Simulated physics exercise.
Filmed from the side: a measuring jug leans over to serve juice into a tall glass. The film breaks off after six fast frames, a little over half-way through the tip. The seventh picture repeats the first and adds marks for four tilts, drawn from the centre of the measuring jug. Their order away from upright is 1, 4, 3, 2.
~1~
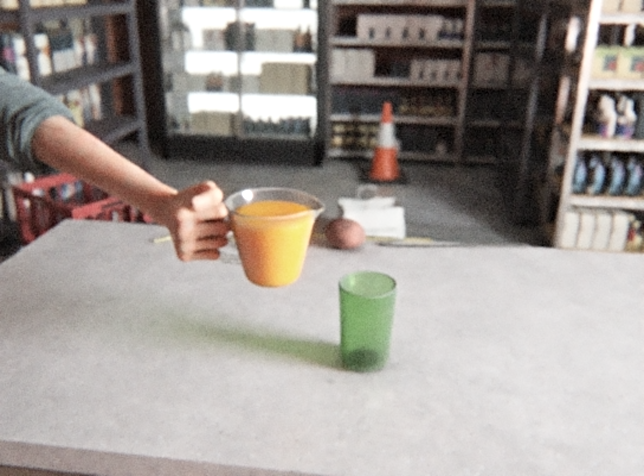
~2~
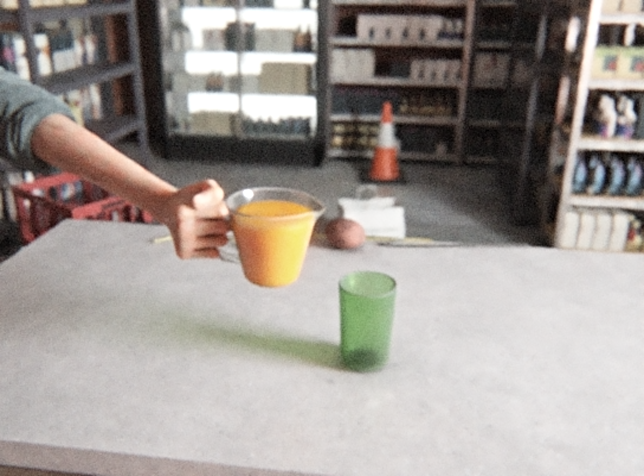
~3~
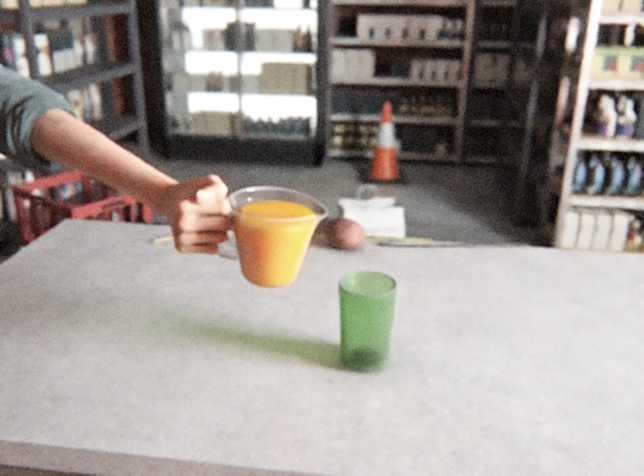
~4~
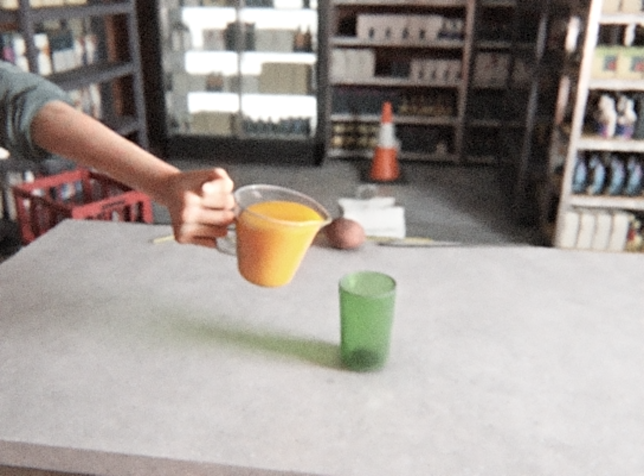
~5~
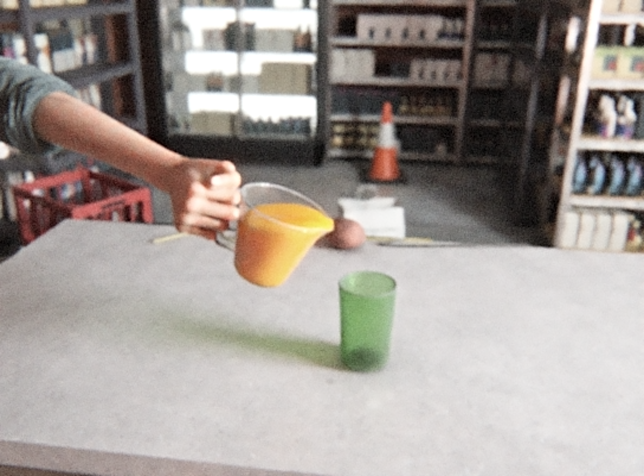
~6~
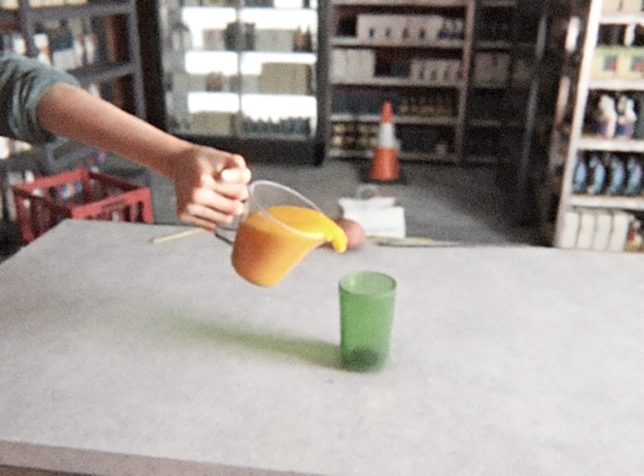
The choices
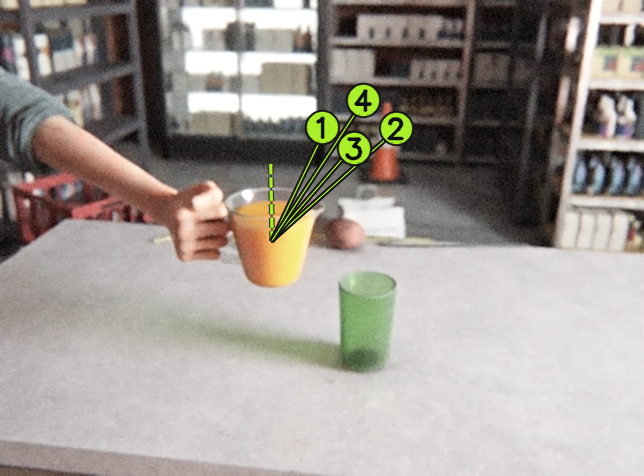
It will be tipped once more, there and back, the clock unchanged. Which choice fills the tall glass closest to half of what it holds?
Go for 2.
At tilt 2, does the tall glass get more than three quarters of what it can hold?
No.
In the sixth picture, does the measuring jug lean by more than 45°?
No.
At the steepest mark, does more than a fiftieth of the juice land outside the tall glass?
No, it does not.
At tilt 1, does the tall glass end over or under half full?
Under half.
On the marked copy, 1 at (317, 144); 2 at (384, 140); 3 at (341, 160); 4 at (354, 114).
With 1, the tall glass ends with about 13 % of what it can hold.
With 2, the tall glass ends with about 51 % of what it can hold.
With 3, the tall glass ends with about 37 % of what it can hold.
With 4, the tall glass ends with about 25 % of what it can hold.
